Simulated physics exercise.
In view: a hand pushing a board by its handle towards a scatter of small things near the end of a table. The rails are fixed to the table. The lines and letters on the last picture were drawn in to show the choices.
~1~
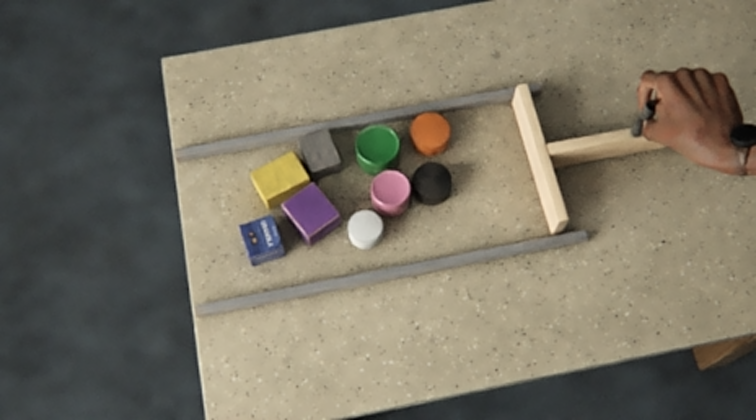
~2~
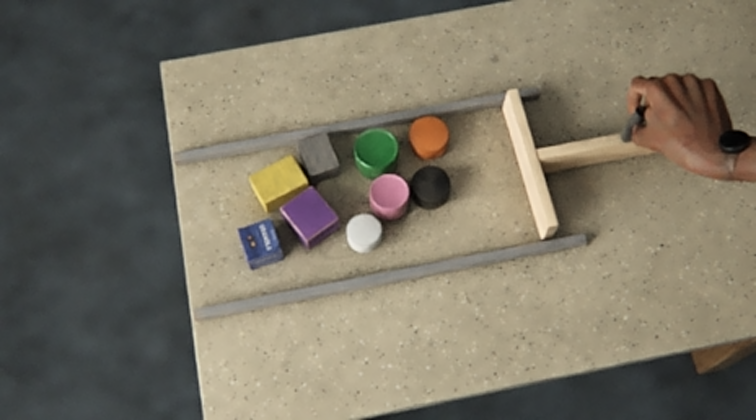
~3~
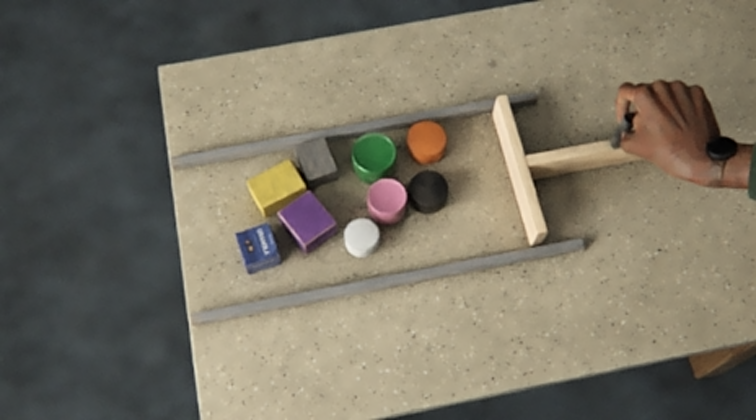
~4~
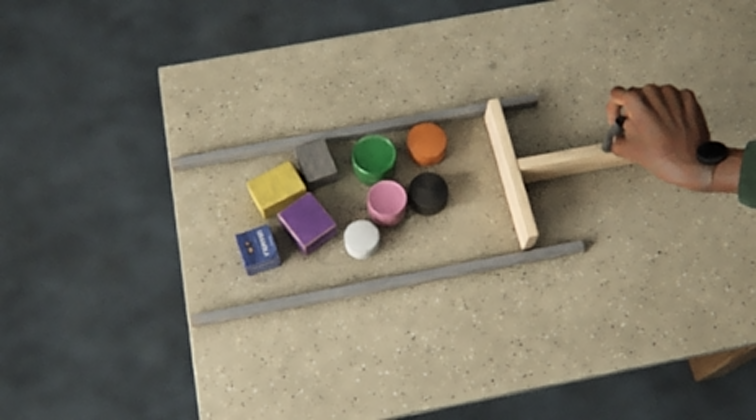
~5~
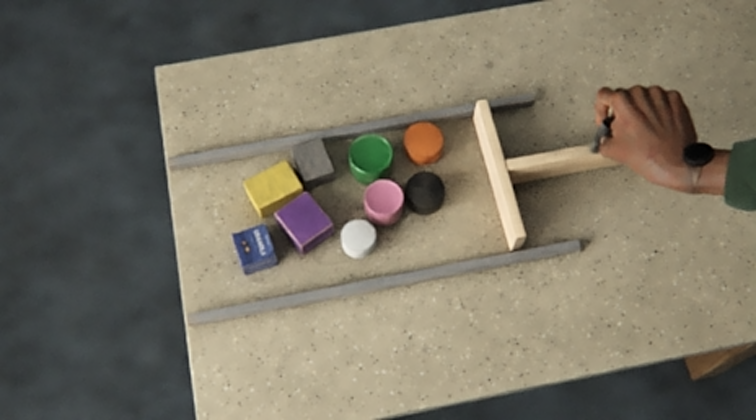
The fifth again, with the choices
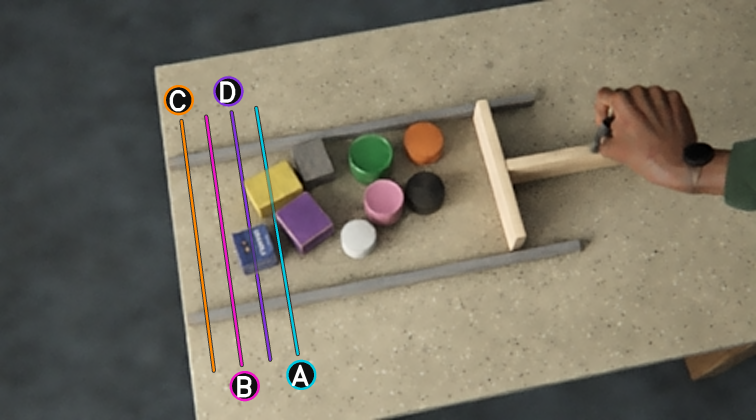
On a speckled tabletop between two grey rails, a hand gripped a wooden board's handle and slid it a short way left toward a cluster of colourful blocks and tins, which the board had not touched.
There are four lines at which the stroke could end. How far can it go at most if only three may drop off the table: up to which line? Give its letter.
It can go as far as D.
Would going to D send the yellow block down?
By then, yes.
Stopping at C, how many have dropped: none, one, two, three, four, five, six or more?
Six or more.
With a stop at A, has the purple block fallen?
No.
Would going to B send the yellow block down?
By then, yes.
On the marked copy, A at (276, 224); B at (223, 234); C at (197, 238); D at (250, 229).
With D. Early on, board (412, 183); yellow block (264, 194); grey block (301, 174).
Further on, board (321, 199); yellow block (184, 217); blue packet (198, 278).
At the end, board (250, 213); blue packet over the edge; purple block over the edge; three fallen.
As for the rest, A is within the limit but short; B drops five; C drops seven.
